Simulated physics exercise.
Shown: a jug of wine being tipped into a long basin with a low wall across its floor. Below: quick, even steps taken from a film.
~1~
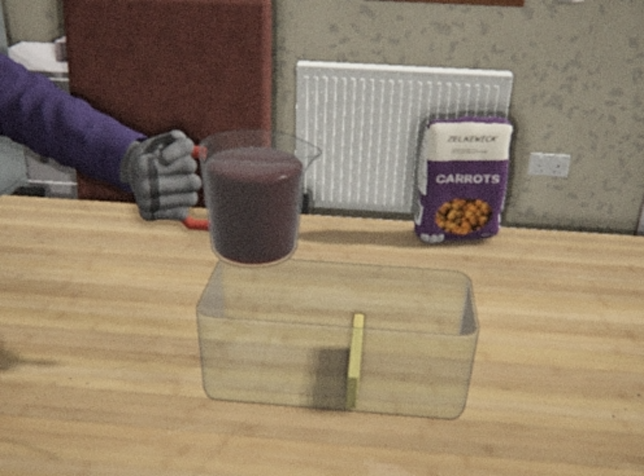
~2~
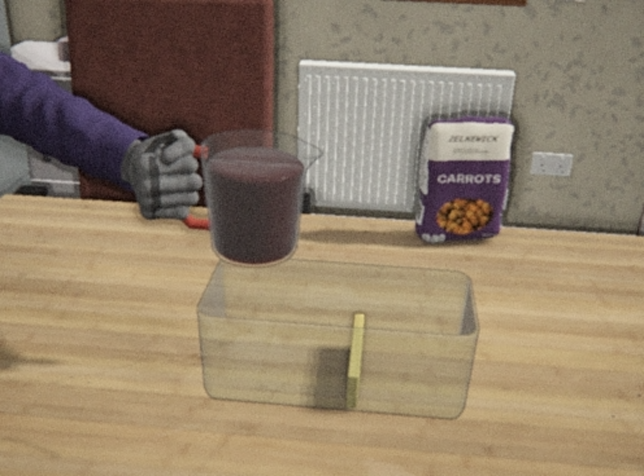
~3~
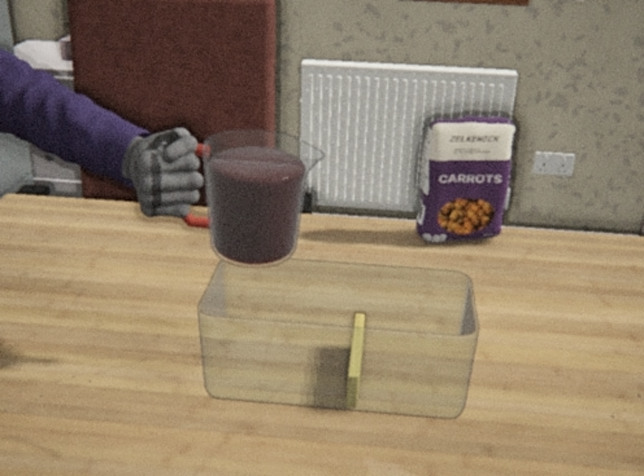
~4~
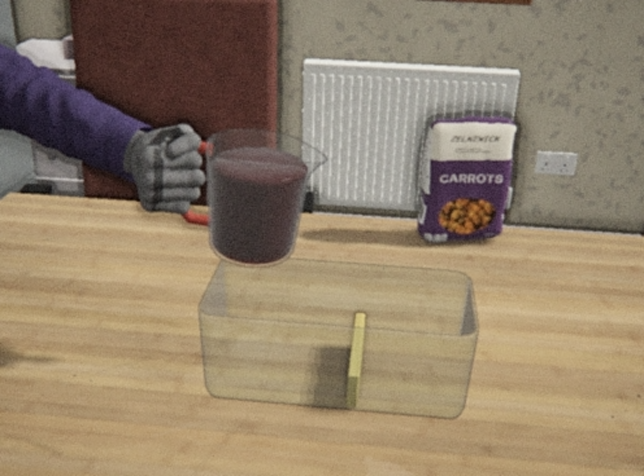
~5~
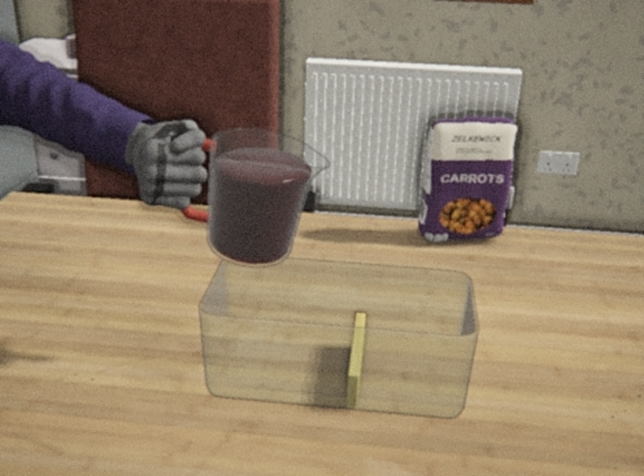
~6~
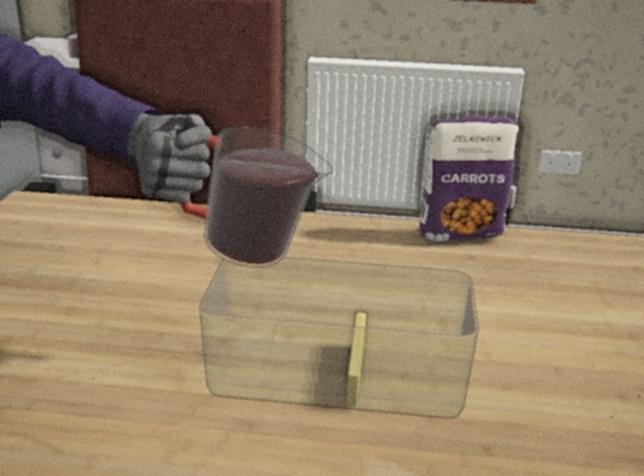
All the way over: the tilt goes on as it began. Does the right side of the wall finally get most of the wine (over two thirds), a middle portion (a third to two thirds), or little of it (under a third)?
It gets a middle portion.
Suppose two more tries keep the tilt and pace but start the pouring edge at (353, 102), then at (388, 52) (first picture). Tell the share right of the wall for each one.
Roughly 85 percent on the first try and 60 percent on the second.
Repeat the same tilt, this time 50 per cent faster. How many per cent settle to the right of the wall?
I'd estimate about 40 percent ends up there.
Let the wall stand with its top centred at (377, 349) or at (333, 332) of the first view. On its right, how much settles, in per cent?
Roughly 25 per cent, and 85 per cent.
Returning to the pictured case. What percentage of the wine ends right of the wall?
Something like 55 per cent, roughly.
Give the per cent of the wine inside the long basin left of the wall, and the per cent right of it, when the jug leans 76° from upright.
0 per cent left, 10 per cent right.
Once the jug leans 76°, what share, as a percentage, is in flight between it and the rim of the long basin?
Roughly 20 %.
A moment on, the jug is tipped on its side and 73 per cent is still to pour, 0 is left of the wall and 9 right of it.
Next, the jug is tipped right over and 17 per cent is still to pour, 21 is left of the wall and 51 right of it.
Then the jug is tipped right over and 1 per cent is still to pour, 42 is left of the wall and 56 right of it.
Later the jug is tipped right over and 0 per cent is still to pour, 43 is left of the wall and 56 right of it.
In the end 43 per cent lies left of the wall, 56 right of it and 1 outside.
